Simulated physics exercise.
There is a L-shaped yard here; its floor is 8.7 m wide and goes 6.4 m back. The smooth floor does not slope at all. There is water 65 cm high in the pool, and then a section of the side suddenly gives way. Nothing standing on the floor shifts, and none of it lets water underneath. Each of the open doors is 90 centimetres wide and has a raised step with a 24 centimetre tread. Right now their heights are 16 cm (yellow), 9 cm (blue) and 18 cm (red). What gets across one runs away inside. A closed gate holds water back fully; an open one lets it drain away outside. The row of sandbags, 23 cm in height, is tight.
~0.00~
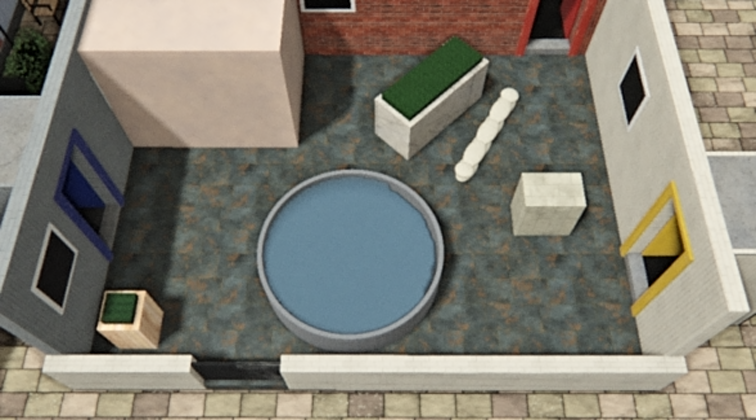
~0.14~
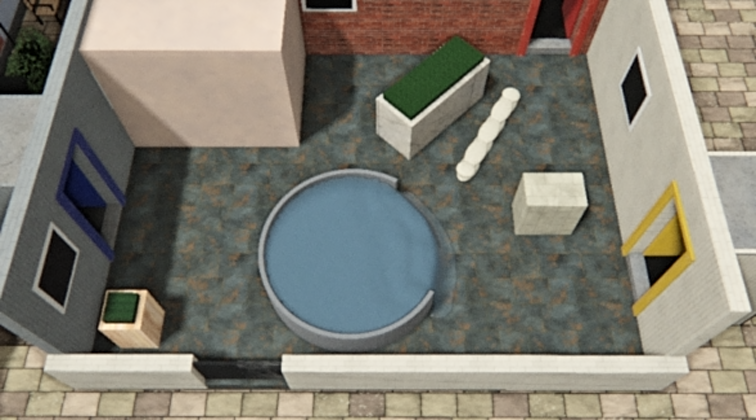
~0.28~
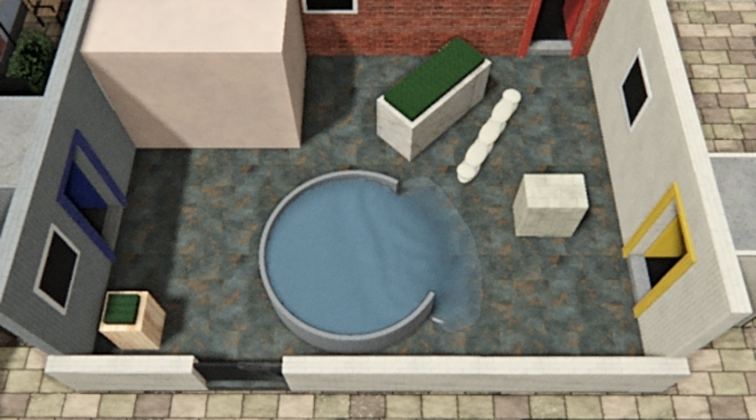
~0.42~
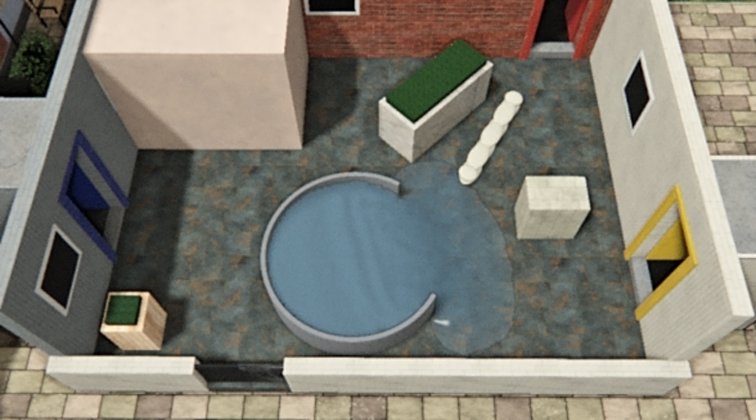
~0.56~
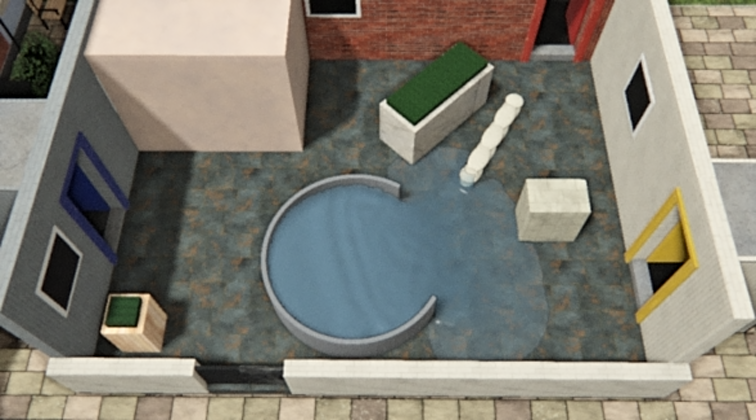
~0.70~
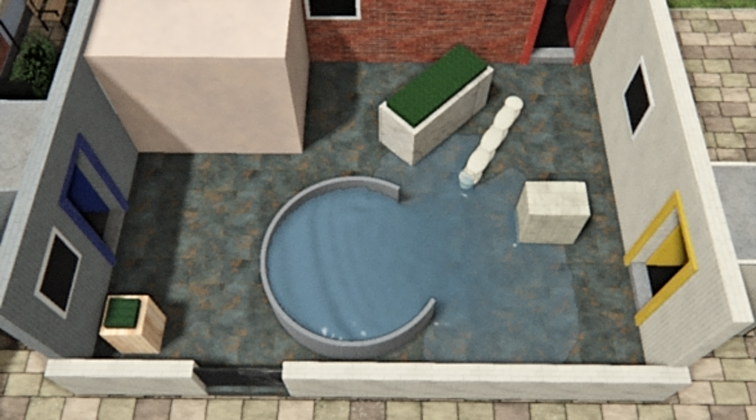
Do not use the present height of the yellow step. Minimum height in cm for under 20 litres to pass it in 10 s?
I would say 30 cm.
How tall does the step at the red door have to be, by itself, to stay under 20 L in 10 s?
Red door, minimum about 24 cm.
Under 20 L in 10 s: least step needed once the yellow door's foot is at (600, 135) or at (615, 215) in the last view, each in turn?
Roughly 17 and 13.5 cm.
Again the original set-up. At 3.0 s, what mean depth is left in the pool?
Some 23 cm.
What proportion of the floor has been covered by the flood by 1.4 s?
35 %.
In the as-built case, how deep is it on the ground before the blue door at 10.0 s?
Some 8.5 centimetres.
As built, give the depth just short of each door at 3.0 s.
Before yellow it's 32 cm, before blue 0 cm, before red 26 cm.
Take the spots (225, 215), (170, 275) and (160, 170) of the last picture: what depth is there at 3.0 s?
Depths of roughly 0 cm, 0 cm and 0 cm, in that order.
After 1.4 s water covers 35 % of the floor, deepest (44 cm) near (515, 234); 27 cm at the yellow door, 0 litres in over its 16 cm step.
After 3.0 s water covers 50 % of the floor, deepest (38 cm) near (581, 74); 32 cm at the yellow door, 142 litres in over its 16 cm step.
After 10.0 s water covers 95 % of the floor, deepest (15 cm) near (644, 369); 10 cm at the yellow door, 217 litres in over its 16 cm step.
At the yellow door as built, the water arrived by 1.1 s and peaked near 37 cm at 2.2 s.
Run again over the same 10 s with other heights there, 51 litres in over 26 cm, 4 litres over 35 cm. The limit of 20 litres is kept from about 30 cm up.
